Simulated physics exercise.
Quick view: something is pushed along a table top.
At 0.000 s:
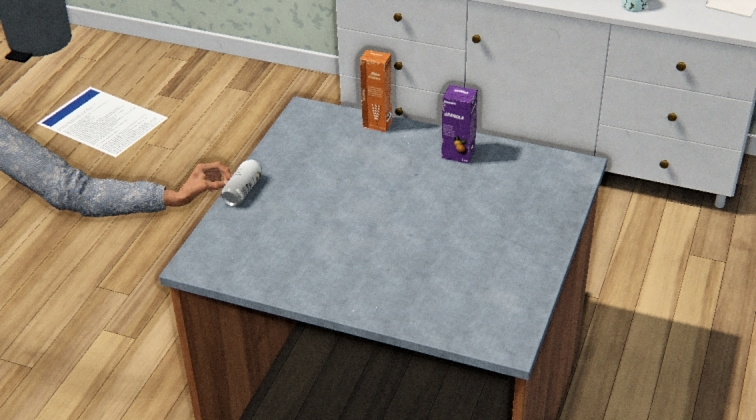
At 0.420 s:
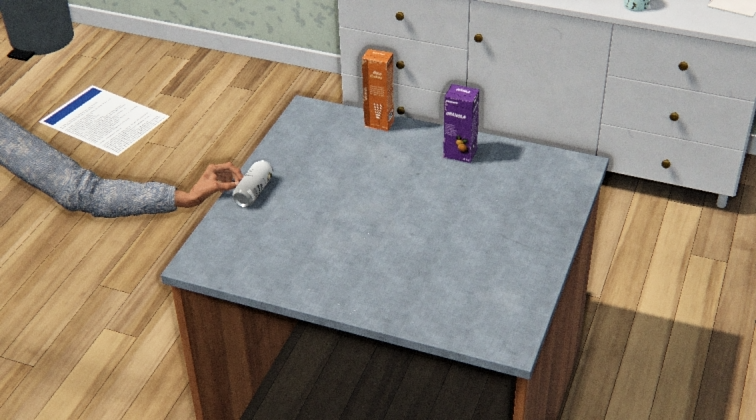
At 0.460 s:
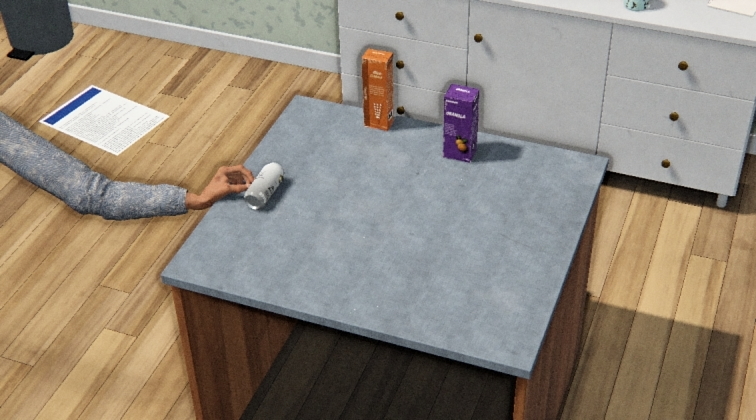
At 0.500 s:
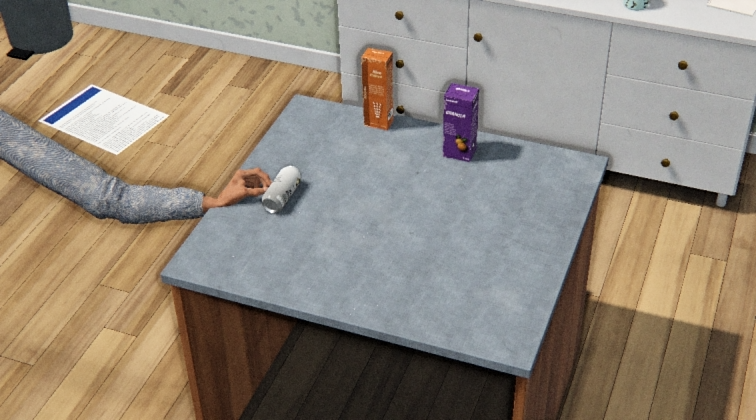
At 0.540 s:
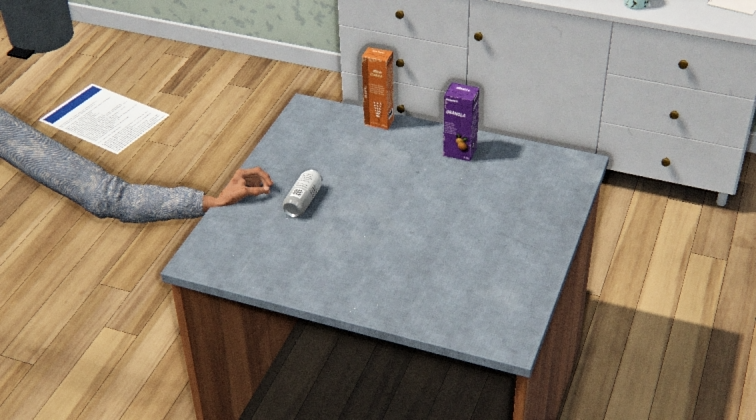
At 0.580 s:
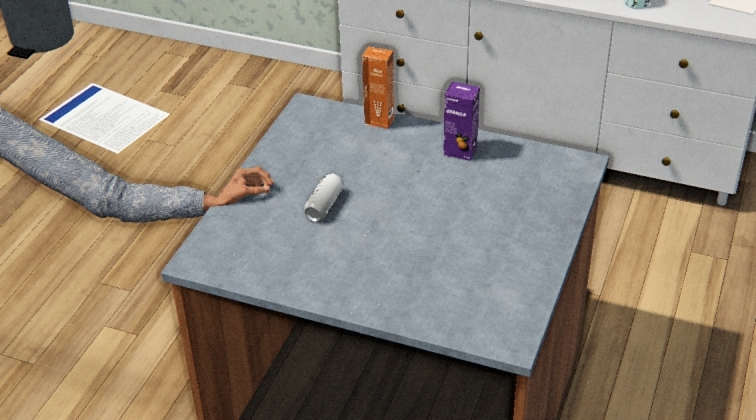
A white can lying on its side on a grey table top is pushed to the right by a hand reaching in from the left. The hand then stays back near the table's edge while the can rolls on further right, away from the fingers, with an orange box and a purple box standing still behind.
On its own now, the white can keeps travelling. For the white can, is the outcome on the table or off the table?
Off the table.
After 0.88 s, white can rolled well along near (479, 233).
After 1.28 s, white can now off the table.
By the end (1.6 s), off the table, white can.
